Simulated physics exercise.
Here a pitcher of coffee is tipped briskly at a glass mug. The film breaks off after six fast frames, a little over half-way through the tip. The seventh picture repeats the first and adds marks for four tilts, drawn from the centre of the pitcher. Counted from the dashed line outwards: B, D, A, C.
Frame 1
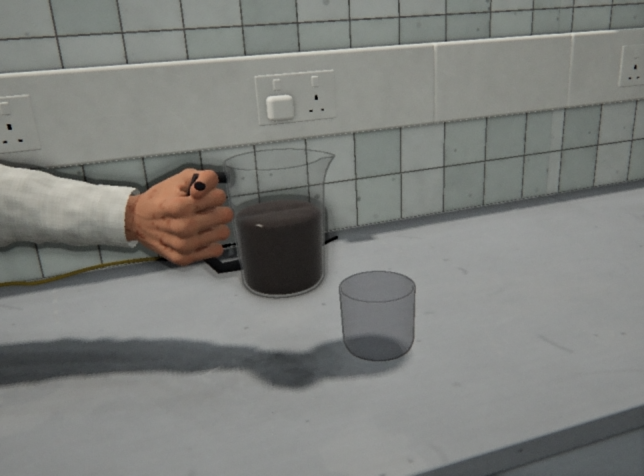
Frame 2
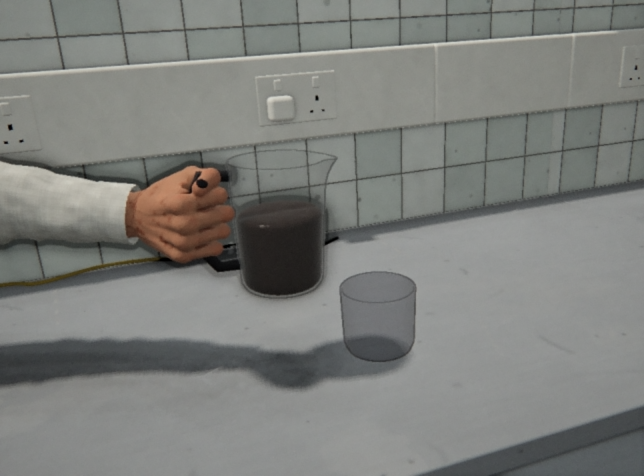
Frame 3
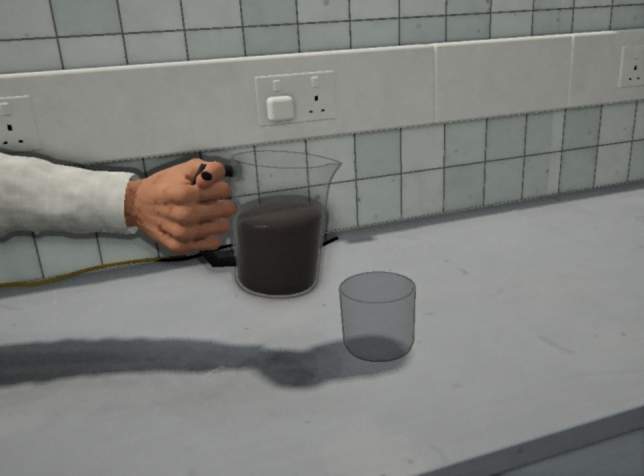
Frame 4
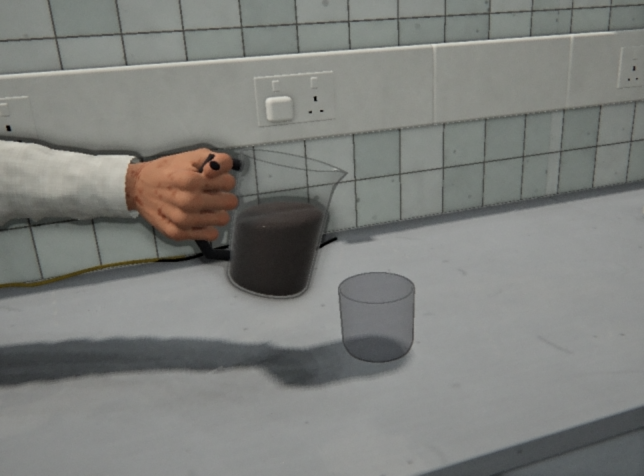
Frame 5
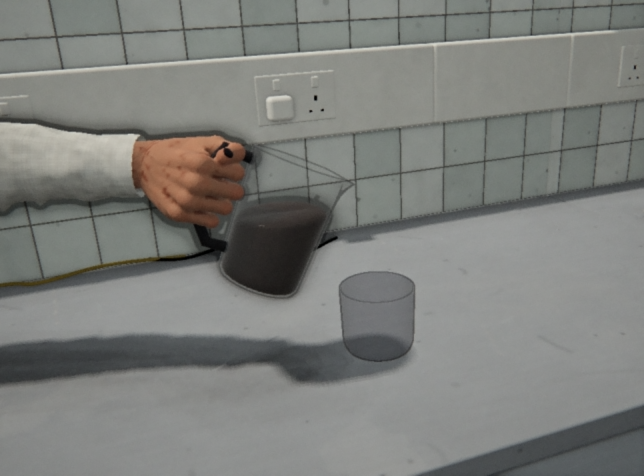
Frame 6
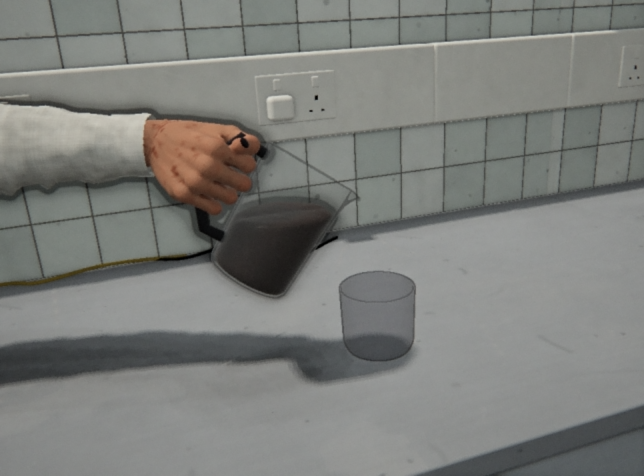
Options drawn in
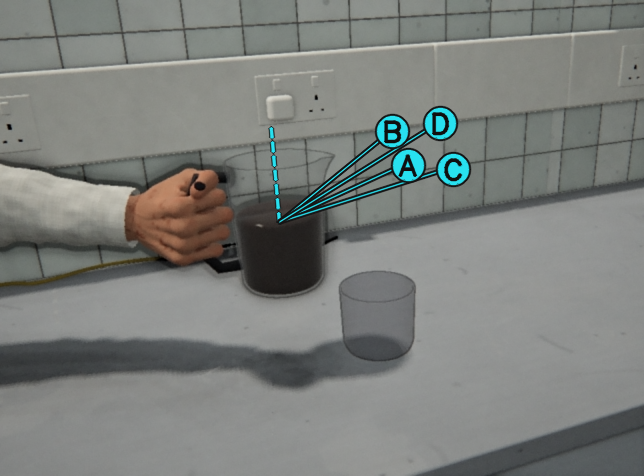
To begin with, a hand in a white sleeve holds an upright glass pitcher of coffee by its handle on a grey counter, left of an empty glass mug. The hand then rises and turns, tilting the pitcher steadily rightward until it leans noticeably, with all the coffee still inside.
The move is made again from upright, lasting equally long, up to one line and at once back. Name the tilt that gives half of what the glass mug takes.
Take A.
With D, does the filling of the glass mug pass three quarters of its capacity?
No, it does not.
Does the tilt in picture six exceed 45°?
No, it does not.
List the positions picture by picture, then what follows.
Upright, lip at (332, 154); rim of the glass mug round (377, 285); nothing has left yet, in the first frame.
Upright, lip at (335, 157); nothing has left yet, in the second frame.
Tipped about 7°, lip at (339, 162); nothing has left yet, in the third frame.
Tipped about 15°, lip at (345, 171); nothing has left yet, in the fourth frame.
Tipped about 25°, lip at (352, 182); nothing has left yet, in the fifth frame.
Tipped about 36°, lip at (357, 196); nothing has left yet, in the sixth frame.
On the marked copy, A at (392, 169); B at (378, 141); C at (436, 172); D at (425, 130).
For line A, the glass mug ends with about 52 % of what it can hold.
For line B, the glass mug ends with about 15 % of what it can hold.
For line C, the glass mug ends with about 68 % of what it can hold; 7 % of the coffee is spilt.
For line D, the glass mug ends with about 32 % of what it can hold.
